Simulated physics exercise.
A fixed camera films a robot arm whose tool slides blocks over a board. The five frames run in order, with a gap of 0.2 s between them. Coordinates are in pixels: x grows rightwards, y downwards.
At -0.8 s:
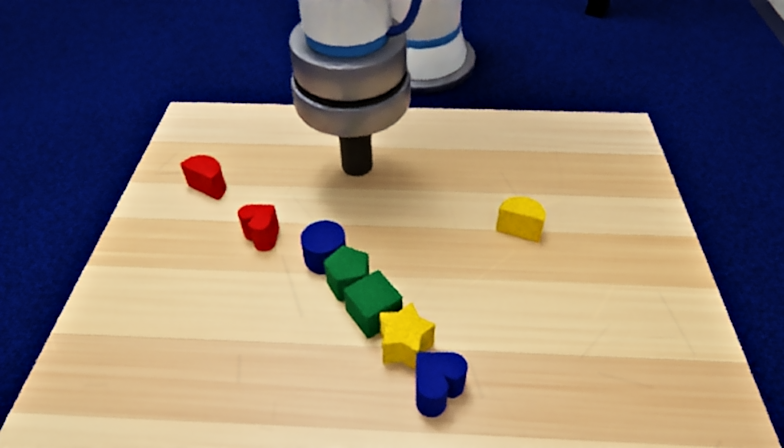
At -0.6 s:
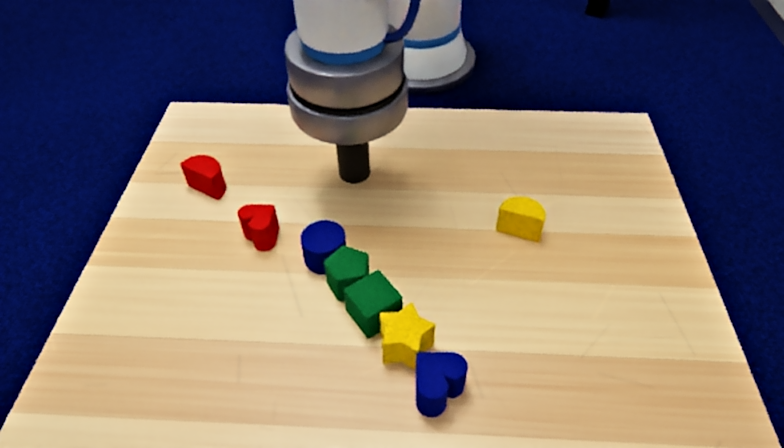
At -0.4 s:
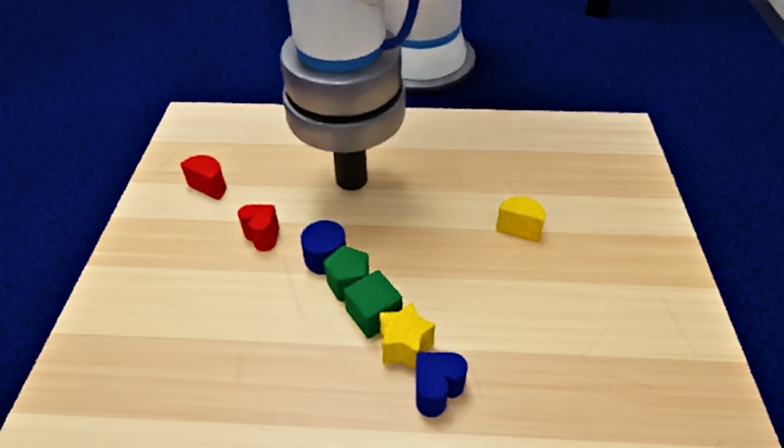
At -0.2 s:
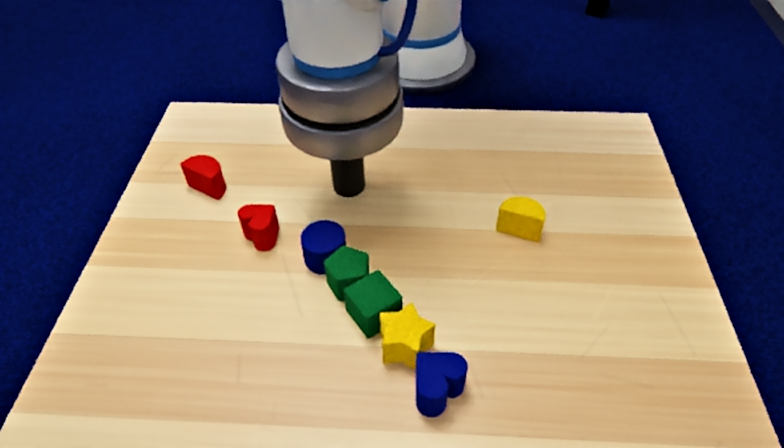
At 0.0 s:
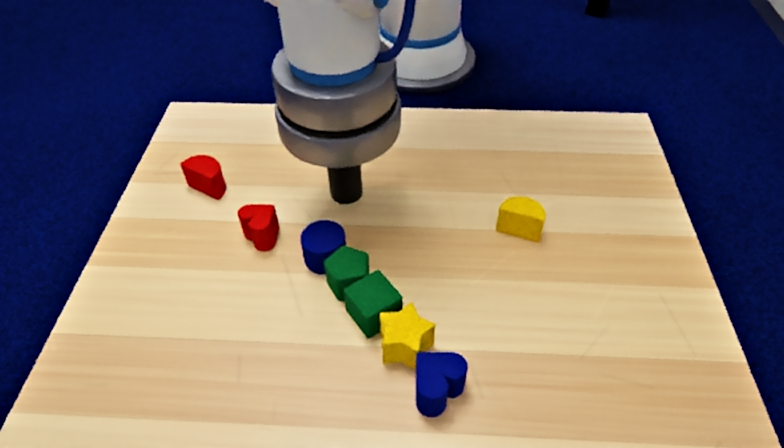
A robot arm with a dark, rod-like tip hangs over a pale wooden board on a blue floor, seen from above at an angle. Two red blocks lie at the left, a yellow one at the right, and a diagonal line of blue, green and yellow blocks runs through the middle. The arm moves slowly nearer and slightly left, while blocks and camera stay still.
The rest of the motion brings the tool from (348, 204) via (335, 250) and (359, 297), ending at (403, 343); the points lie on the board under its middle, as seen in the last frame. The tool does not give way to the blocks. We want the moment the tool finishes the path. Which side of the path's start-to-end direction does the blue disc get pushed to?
It gets pushed right.
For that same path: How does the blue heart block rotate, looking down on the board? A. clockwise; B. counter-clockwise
A
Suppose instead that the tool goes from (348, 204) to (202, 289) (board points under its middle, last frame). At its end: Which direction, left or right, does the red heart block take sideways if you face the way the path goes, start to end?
The shift is rightward.
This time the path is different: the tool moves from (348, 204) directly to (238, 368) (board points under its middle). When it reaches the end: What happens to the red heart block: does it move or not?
If the tool follows that path, the red heart block stays in its place.
On the path given first. One third of the way, tool at (334, 239); blue disc at (308, 255); green pentagon at (347, 268), turned 20° anticlockwise.
Two thirds of the way, tool at (358, 287); blue disc at (301, 272); green pentagon at (376, 307), turned 30° anticlockwise; green square at (412, 331); yellow star at (454, 356), turned 20° anticlockwise; blue heart block at (464, 402), turned 35° clockwise.
At the end, tool at (403, 334); red heart block not moved; blue disc at (301, 272); green pentagon at (421, 358), turned 45° anticlockwise; green square at (469, 372), turned 30° anticlockwise; yellow star at (521, 382), turned 45° anticlockwise; blue heart block at (492, 428), turned 100° clockwise.
